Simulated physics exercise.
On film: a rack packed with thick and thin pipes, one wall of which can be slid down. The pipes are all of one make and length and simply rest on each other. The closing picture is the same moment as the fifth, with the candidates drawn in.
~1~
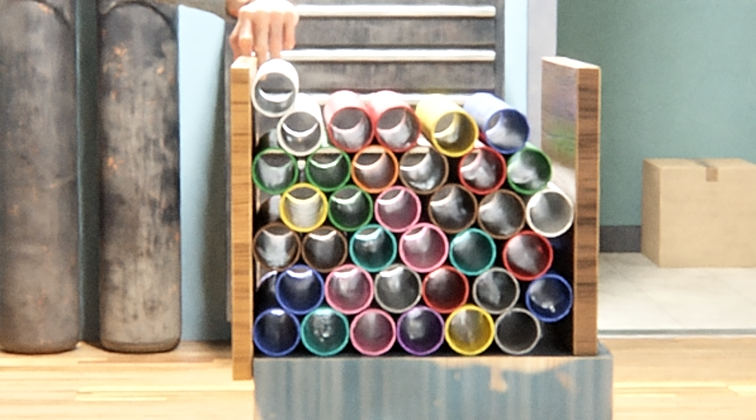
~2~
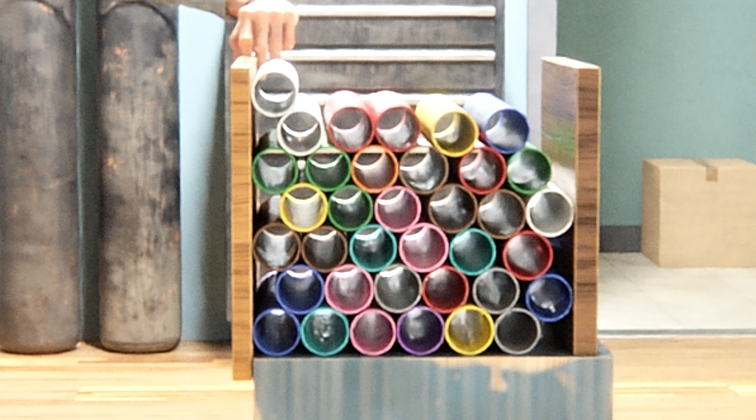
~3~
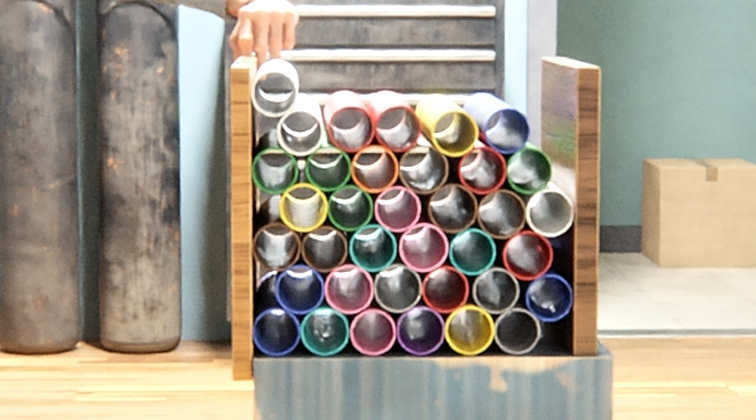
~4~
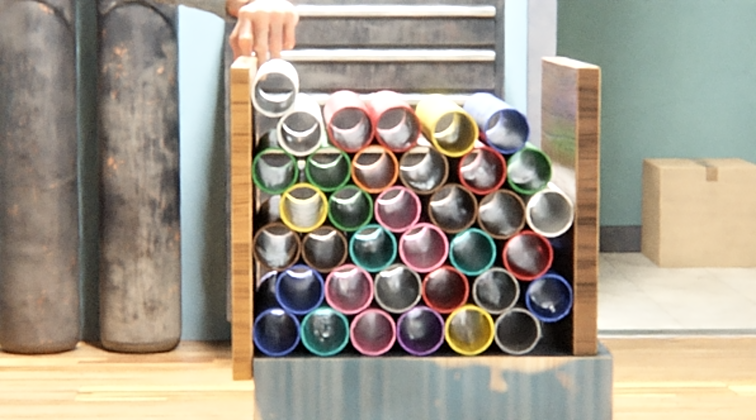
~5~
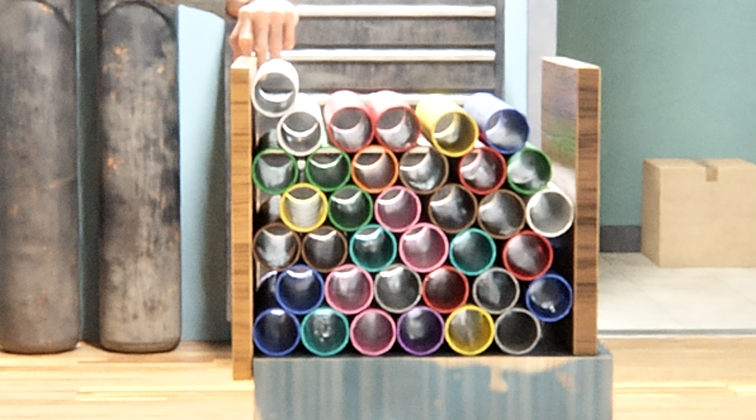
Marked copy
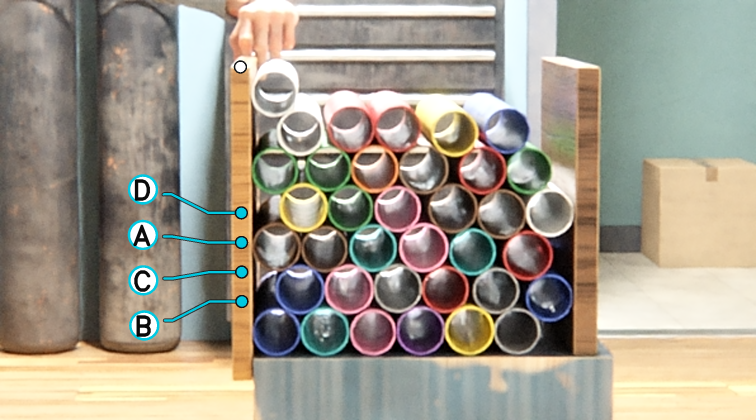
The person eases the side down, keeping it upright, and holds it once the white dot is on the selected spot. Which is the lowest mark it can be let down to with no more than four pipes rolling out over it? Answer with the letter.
C is the limit.
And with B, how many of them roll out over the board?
With B, seven.
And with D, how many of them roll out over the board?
At D the number is one.
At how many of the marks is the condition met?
The number is three.
On the marked copy, A at (241, 243); B at (242, 301); C at (242, 272); D at (241, 213); the white dot at (240, 67).
With C. Early on, top of the board (252, 153).
Further on, top of the board (252, 253).
At the end, top of the board (252, 270), three out over the board.
As for the rest, A three out over the board; B more than four out over the board; D one out over the board.
